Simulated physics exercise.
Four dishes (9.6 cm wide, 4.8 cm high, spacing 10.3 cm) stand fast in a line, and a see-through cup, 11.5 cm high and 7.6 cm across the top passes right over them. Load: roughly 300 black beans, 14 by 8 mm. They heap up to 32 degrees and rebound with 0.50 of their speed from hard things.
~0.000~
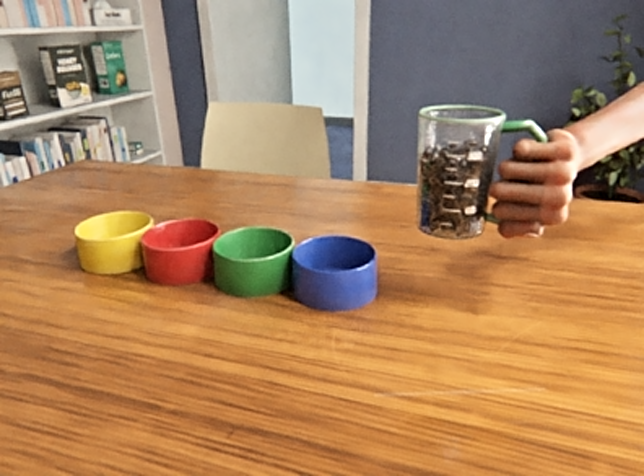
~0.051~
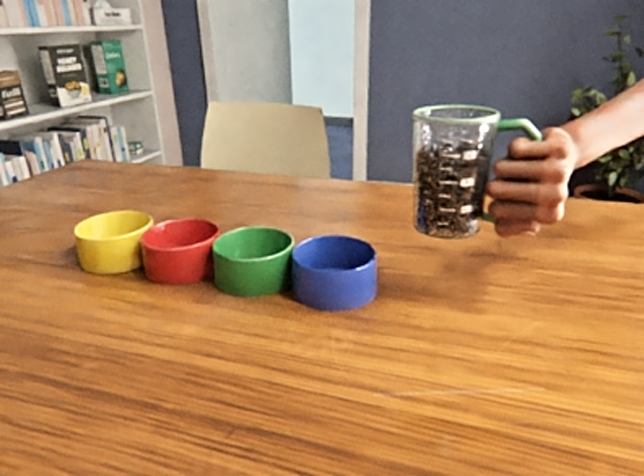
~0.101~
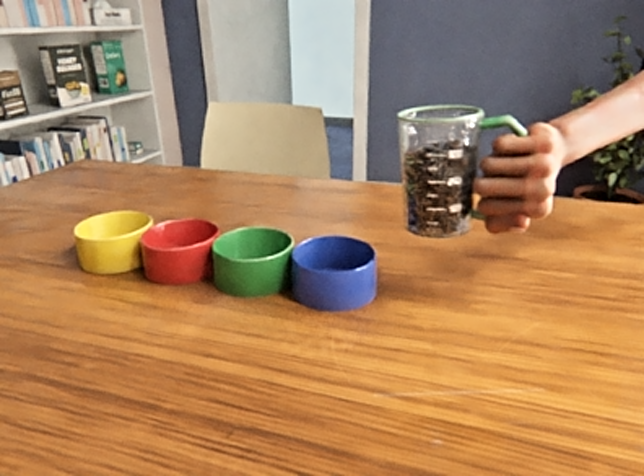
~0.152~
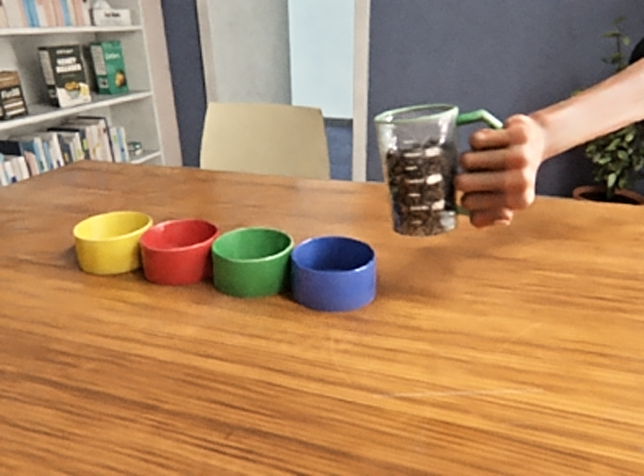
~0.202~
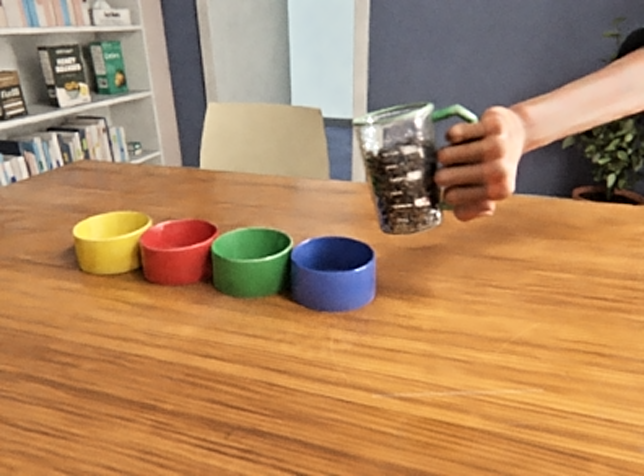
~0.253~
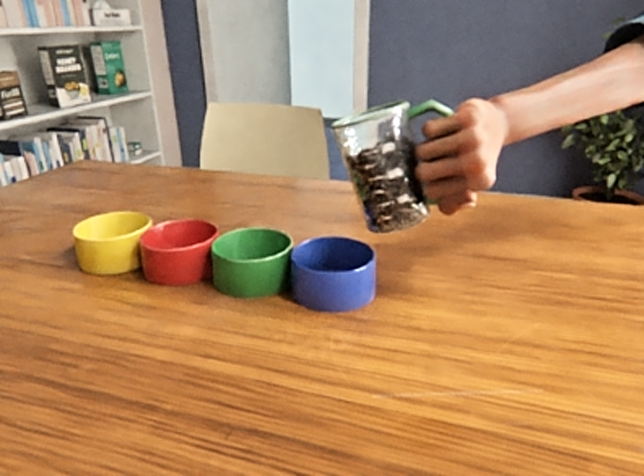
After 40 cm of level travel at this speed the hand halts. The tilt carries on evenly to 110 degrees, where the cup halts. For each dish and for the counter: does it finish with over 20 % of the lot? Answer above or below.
Red dish: Below; blue dish: Below; green dish: Below; yellow dish: Above; on the counter: Above.
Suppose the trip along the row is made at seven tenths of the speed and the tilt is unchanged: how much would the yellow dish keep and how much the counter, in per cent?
Yellow 60, counter 30.
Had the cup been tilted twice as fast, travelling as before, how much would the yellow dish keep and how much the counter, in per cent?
Yellow 50, counter 30.
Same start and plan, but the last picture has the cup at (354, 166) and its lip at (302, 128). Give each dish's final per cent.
Red 0, blue 0, green 0, yellow 60.
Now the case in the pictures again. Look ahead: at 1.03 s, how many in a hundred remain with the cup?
Some 100 per cent of the load.
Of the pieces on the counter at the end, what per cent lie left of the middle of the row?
Some 100 per cent.
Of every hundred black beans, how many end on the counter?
About 45 per cent.
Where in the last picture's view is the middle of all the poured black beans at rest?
At about (100, 248).
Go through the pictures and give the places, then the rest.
In the first frame, cup at (455, 173), tilt 0 degrees, lip at (421, 112), moved 0.0 cm; middle of the pieces at (452, 188); blue dish at (334, 253); green dish at (254, 243); red dish at (181, 234); yellow dish at (114, 225).
In the second frame, cup at (451, 172), tilt 1 degrees, lip at (415, 113), moved 0.4 cm; middle of the pieces at (448, 188).
In the third frame, cup at (439, 172), tilt 4 degrees, lip at (400, 115), moved 1.6 cm; middle of the pieces at (437, 187).
In the fourth frame, cup at (420, 171), tilt 9 degrees, lip at (377, 118), moved 3.4 cm; middle of the pieces at (420, 186).
In the fifth frame, cup at (402, 170), tilt 13 degrees, lip at (355, 121), moved 5.2 cm; middle of the pieces at (403, 185).
In the sixth frame, cup at (384, 169), tilt 18 degrees, lip at (334, 125), moved 7.0 cm; middle of the pieces at (387, 184); blue dish at (333, 254); green dish at (253, 243); red dish at (179, 234); yellow dish at (113, 225). The cup turns about 95 degrees a second and travels 36 cm a second.
After 0.72 s, tilt 62 degrees; cup holds 100 %.
Then, at 1.03 s, tilt 91 degrees; cup holds 100 %.
After 1.44 s, tilt 110 degrees; cup holds 35 %, yellow 25 %.
By 2.8 s all is still; red 0 %, blue 0 %, green 0 %, yellow 55 %, counter 45 %.
